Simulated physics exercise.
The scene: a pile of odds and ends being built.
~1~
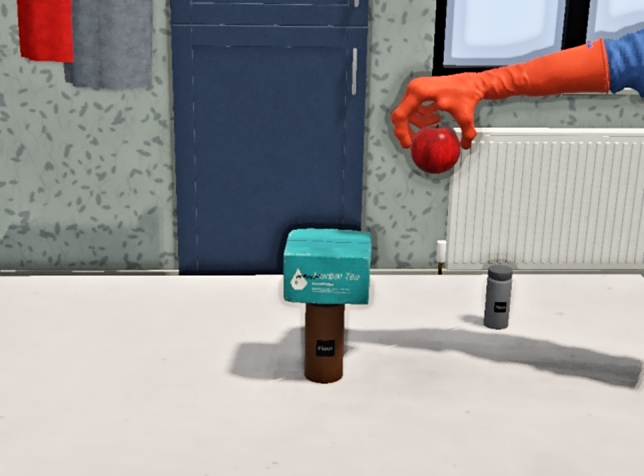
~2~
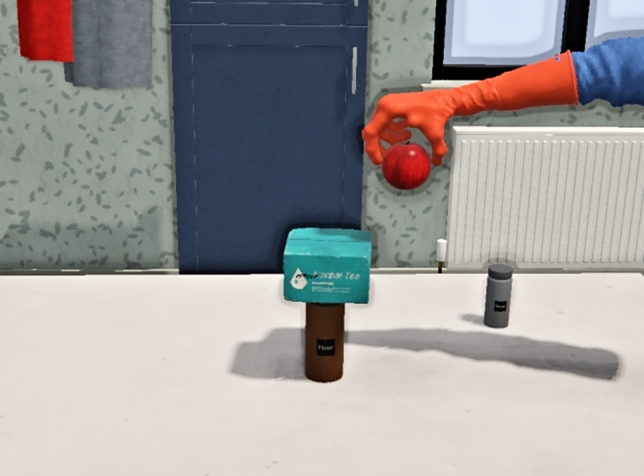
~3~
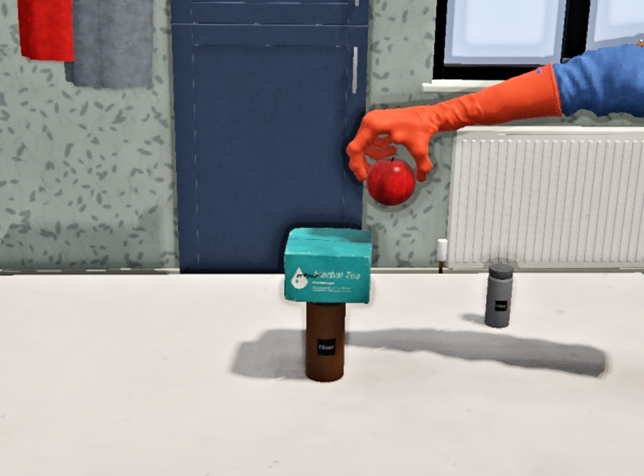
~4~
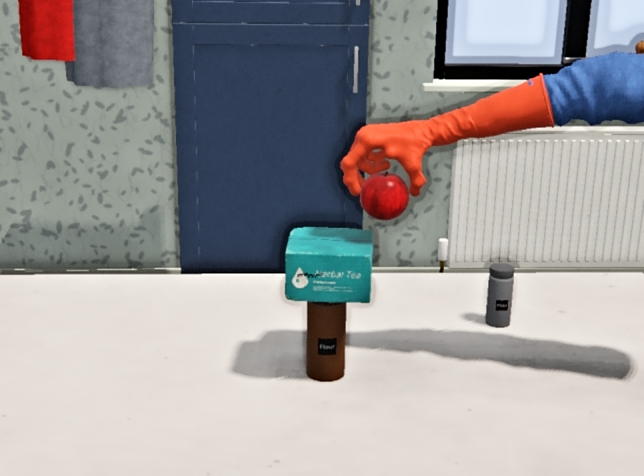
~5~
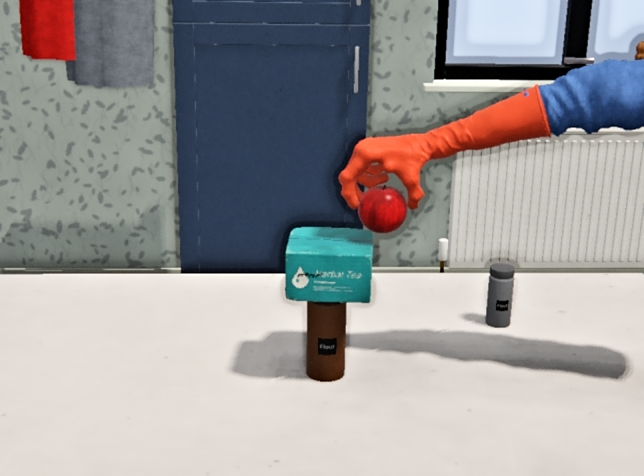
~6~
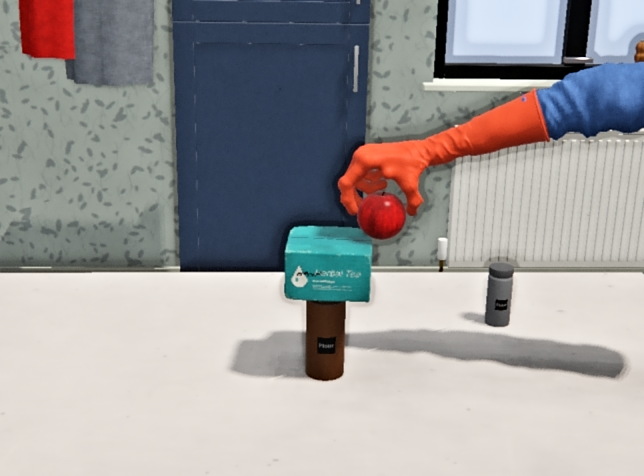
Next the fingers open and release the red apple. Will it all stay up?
As it turns out, it gives way.
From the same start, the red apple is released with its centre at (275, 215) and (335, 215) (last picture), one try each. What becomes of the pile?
In the first case it comes apart; in the second case it holds.
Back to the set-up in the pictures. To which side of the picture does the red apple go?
To the right.
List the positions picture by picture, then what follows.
Coming down; red apple (435, 150); brown jar (325, 333), in the first picture.
Coming down; red apple (406, 166); turquoise box (328, 265), in the second picture.
Coming down; red apple (391, 182); grey shaker (499, 296), in the third picture.
Coming down; red apple (384, 196); brown jar (326, 332), in the fourth picture.
Coming down; red apple (382, 209); turquoise box (330, 264), in the fifth picture.
In place under the hand; red apple (381, 216); grey shaker (499, 295), in the sixth picture.
Then, 0.40 s on from there, red apple and turquoise box now fallen.
Then, 0.50 s on from there, things are still on the move.
In the end, fallen, red apple and turquoise box; the other 2 unmoved. At the end, from the last picture's camera, red apple near (458, 349). The pile loses its balance.
